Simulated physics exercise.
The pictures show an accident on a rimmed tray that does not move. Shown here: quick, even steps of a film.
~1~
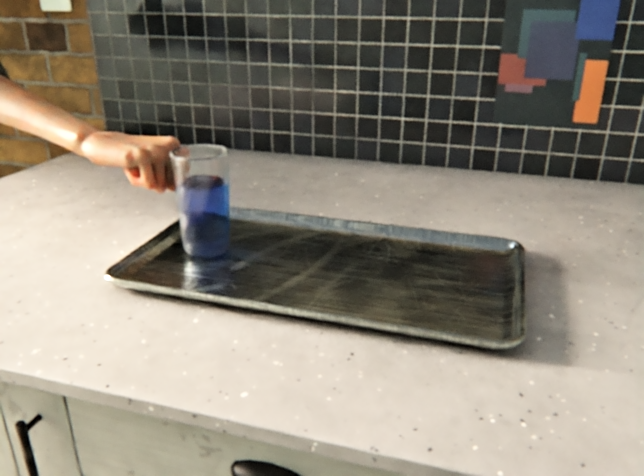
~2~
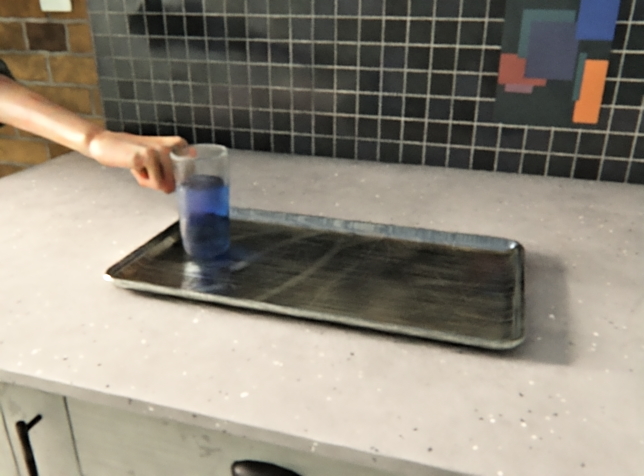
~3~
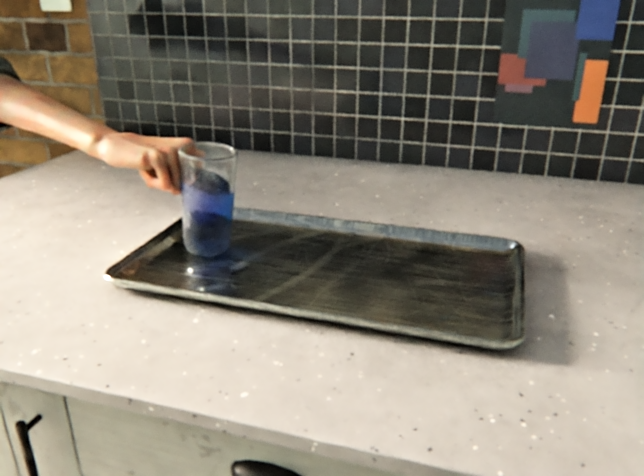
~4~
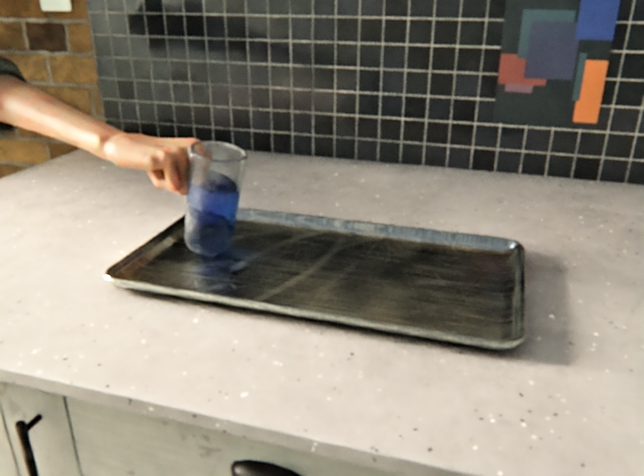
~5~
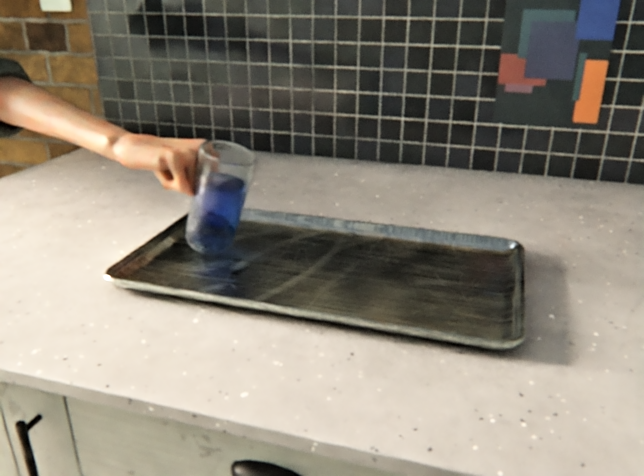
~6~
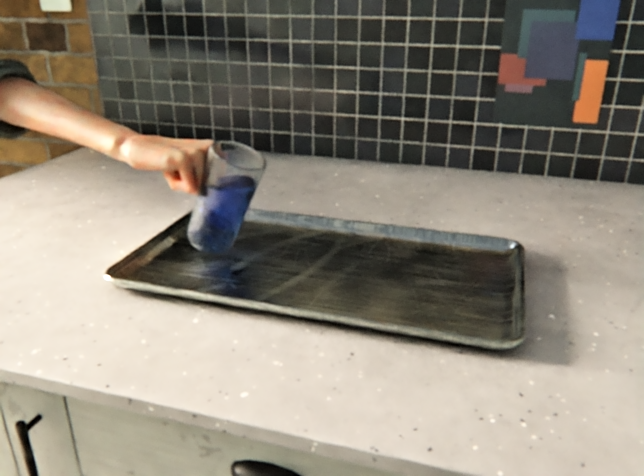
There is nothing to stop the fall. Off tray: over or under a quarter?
Retained: Under three quarters.
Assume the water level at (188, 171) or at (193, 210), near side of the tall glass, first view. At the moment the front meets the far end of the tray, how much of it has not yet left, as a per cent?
The first level leaves around 55 percent, the second around 50 percent.
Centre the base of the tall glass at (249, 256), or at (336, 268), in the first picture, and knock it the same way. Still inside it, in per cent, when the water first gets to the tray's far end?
About 70 per cent, then about 85 per cent.
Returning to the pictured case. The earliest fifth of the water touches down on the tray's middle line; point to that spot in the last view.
It lands around (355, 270).
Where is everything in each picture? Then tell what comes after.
In the first picture, it leans 0°; its right rim is at (224, 155); the water meets the walls at (183, 178) and (225, 183); the tray's far rim is at (523, 286); the tray is clear ahead.
In the second picture, it leans 0°; its right rim is at (224, 155); the water meets the walls at (183, 178) and (225, 183).
In the third picture, it leans 6°; its right rim is at (233, 157); the water meets the walls at (189, 166) and (230, 187).
In the fourth picture, it leans 11°; its right rim is at (243, 160); the water meets the walls at (196, 162) and (237, 187).
In the fifth picture, it leans 17°; its right rim is at (253, 164); the water meets the walls at (202, 177) and (246, 184).
In the sixth picture, it leans 23°; its right rim is at (262, 169); the water meets the walls at (207, 186) and (255, 180).
A moment on, the tall glass is falling and 100 per cent is in the glass, 0 on the tray and 0 above or beyond its rim.
Next, the tall glass lies on its side and 85 per cent is in the glass, 3 on the tray and 13 above or beyond its rim.
Then the tall glass lies on its side and 52 per cent is in the glass, 41 on the tray and 7 above or beyond its rim.
Later the tall glass lies on its side and 28 per cent is in the glass, 45 on the tray and 27 above or beyond its rim.
In the end 65 per cent is held by tray and glass, 35 is off the tray.
